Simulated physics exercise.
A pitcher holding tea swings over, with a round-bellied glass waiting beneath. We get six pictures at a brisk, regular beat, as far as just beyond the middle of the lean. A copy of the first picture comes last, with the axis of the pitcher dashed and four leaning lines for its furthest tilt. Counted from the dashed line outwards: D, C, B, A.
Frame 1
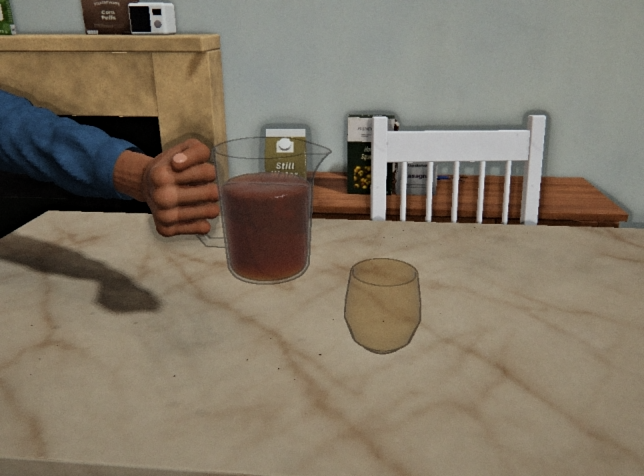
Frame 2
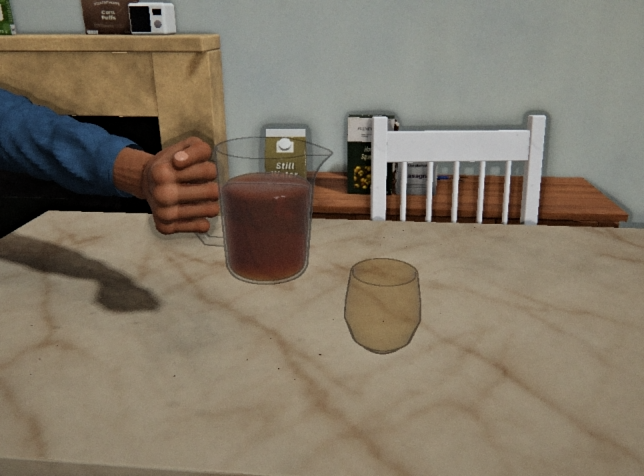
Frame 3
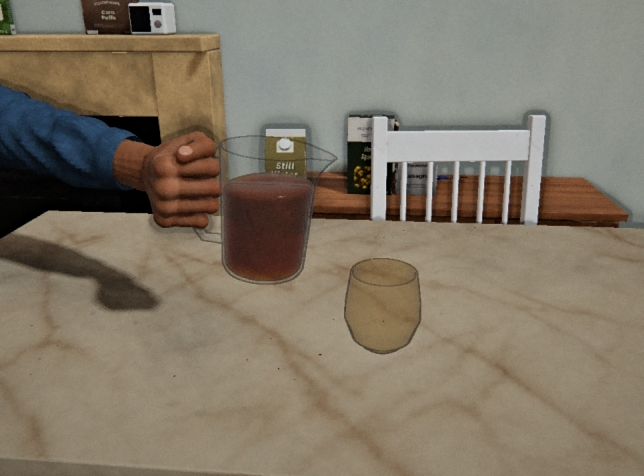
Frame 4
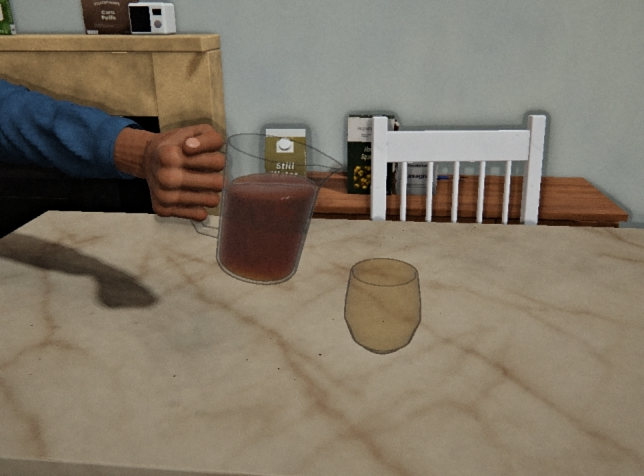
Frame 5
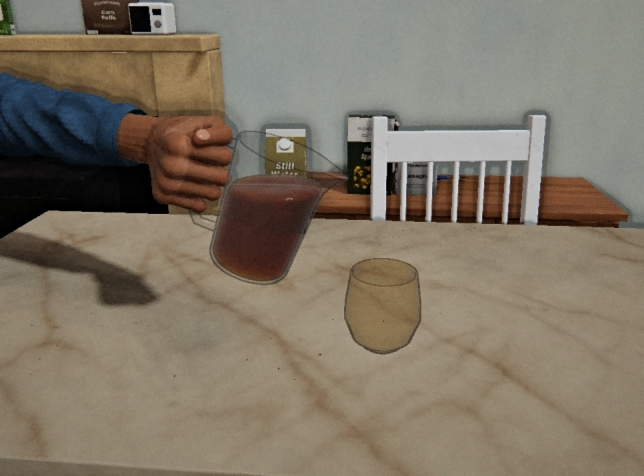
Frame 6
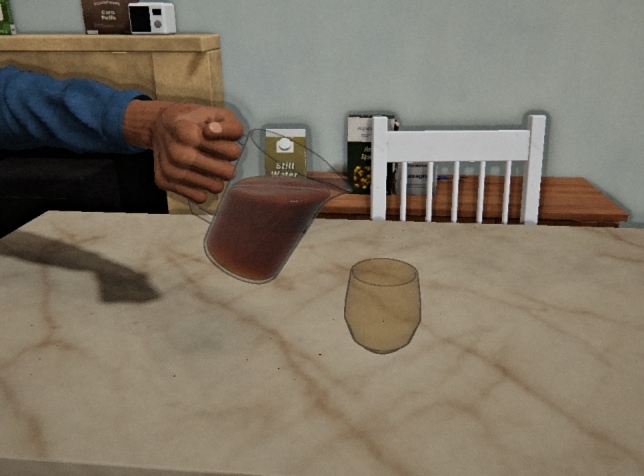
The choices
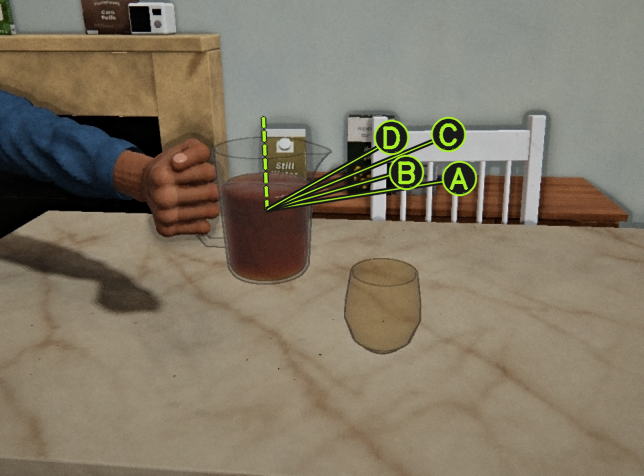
At the start, a hand in a blue sleeve holds a clear pitcher of reddish-brown liquid upright at the left of a round-bellied glass on a marble-patterned table. The hand then gradually tilts the pitcher rightward, its lip lowering toward the glass's side, while the liquid stays inside.
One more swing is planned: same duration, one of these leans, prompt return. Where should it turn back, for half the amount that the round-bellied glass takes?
The answer is mark D.
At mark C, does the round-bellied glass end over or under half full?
Over half.
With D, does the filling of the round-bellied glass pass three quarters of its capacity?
No.
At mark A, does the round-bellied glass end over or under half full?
Over half.
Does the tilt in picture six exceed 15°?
Yes.
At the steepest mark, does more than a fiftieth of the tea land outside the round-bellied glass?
Yes, it does.
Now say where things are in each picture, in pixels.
Upright, lip at (330, 151); rim of the round-bellied glass round (384, 271); nothing has left yet.
Upright, lip at (331, 153); nothing has left yet.
Tipped about 6°, lip at (335, 158); nothing has left yet.
Tipped about 12°, lip at (341, 167); nothing has left yet.
Tipped about 20°, lip at (347, 177); nothing has left yet.
Tipped about 29°, lip at (351, 189); nothing has left yet.
On the marked copy, A at (442, 181); B at (389, 175); C at (432, 141); D at (378, 147).
For mark A, the round-bellied glass ends with about 96 % of what it can hold; 12 % of the tea is spilt.
For mark B, the round-bellied glass ends with about 92 % of what it can hold.
For mark C, the round-bellied glass ends with about 70 % of what it can hold.
For mark D, the round-bellied glass ends with about 48 % of what it can hold.
